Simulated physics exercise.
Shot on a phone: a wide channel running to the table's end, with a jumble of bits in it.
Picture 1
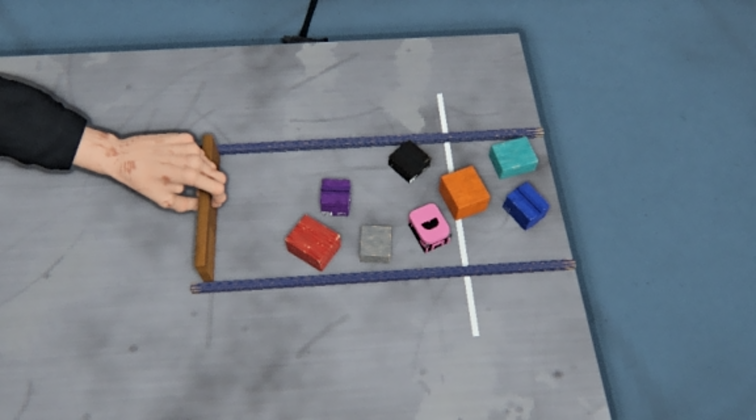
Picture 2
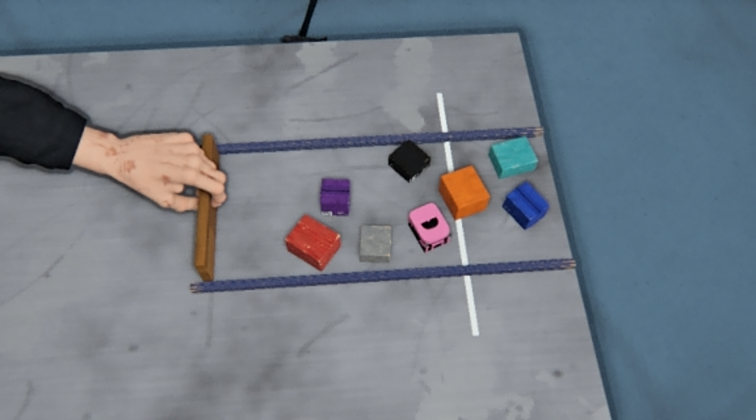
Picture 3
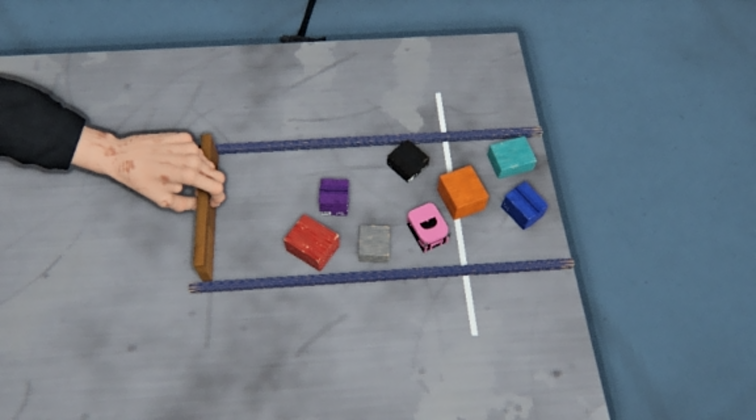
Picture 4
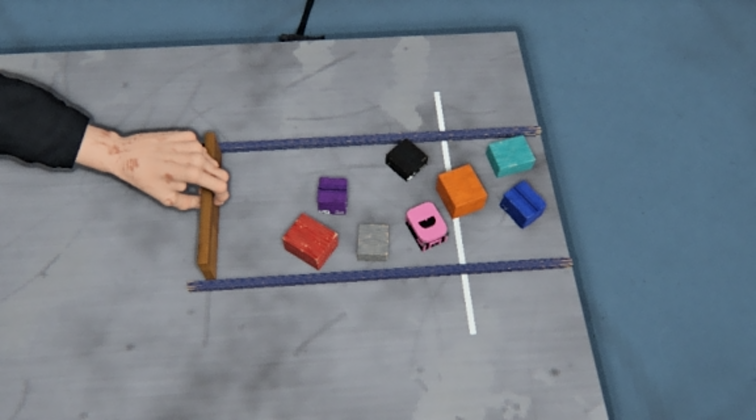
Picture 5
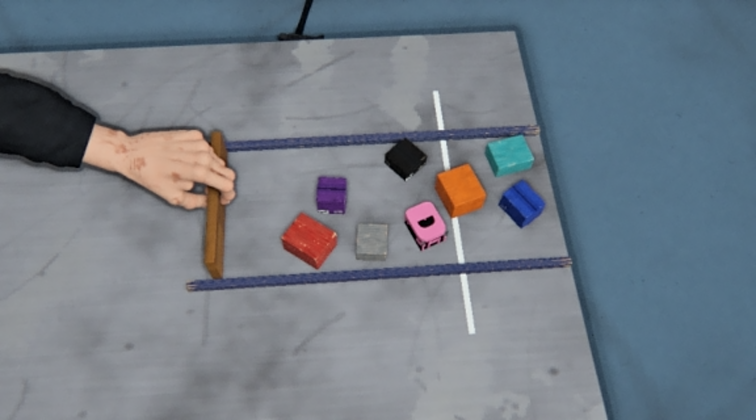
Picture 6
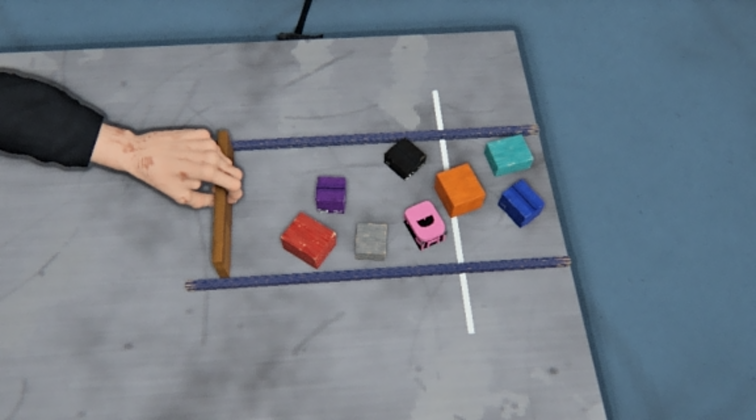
At first, a hand holds a wooden board upright at the left end of a channel between two dark blue ropes, with colourful blocks scattered towards the right around a white line. Then the hand slides the board slightly right, still short of the blocks, which stay in their arrangement.
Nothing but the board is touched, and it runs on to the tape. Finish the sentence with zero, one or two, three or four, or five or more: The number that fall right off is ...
The number that fall right off is zero.
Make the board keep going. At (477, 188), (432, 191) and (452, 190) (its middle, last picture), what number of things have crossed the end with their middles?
Respectively 1, 0 and 0.
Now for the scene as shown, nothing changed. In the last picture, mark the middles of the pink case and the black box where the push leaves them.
You'll find the first one at (514, 210) and the second at (464, 154).
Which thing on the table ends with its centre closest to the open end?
The one is the blue box.
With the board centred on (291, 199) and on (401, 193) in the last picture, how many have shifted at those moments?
Tally: First 1; then 6.
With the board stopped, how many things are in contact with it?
The figure is 3.
Soon after, none off yet; blue box at rest near (521, 204); turquoise block at rest near (508, 155); orange block at rest near (459, 191).
Then, none off yet; blue box at rest near (521, 204); turquoise block at rest near (510, 155); orange block moved a little near (467, 179).
At rest, the number that fall off is zero.
